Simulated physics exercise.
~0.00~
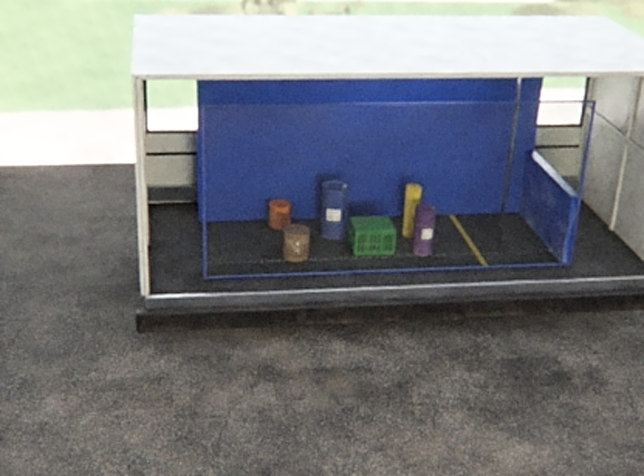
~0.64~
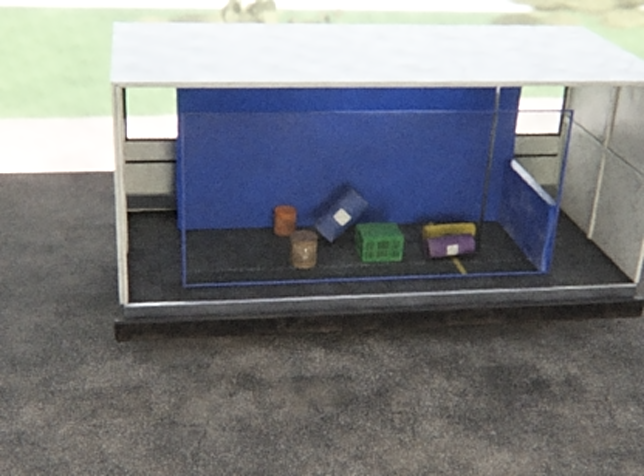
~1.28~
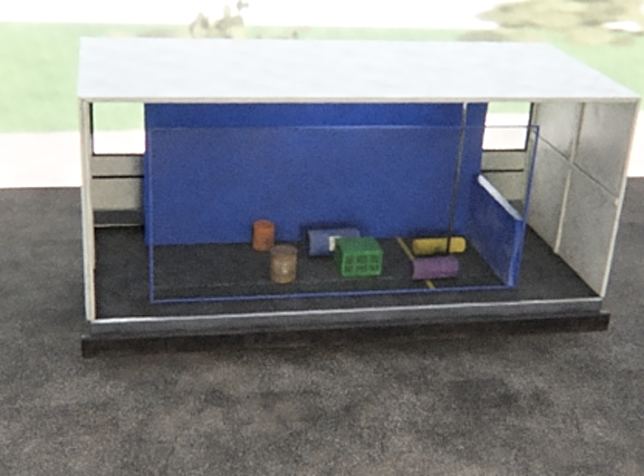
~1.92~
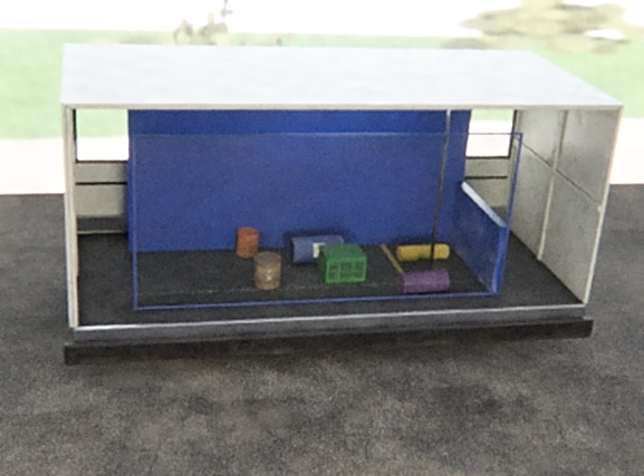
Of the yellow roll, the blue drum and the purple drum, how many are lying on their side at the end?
All three are lying on their side at the end, the yellow roll, the blue drum and the purple drum.
Yellow, blue and purple drums topple in a bay, yellow and purple ending past the line.
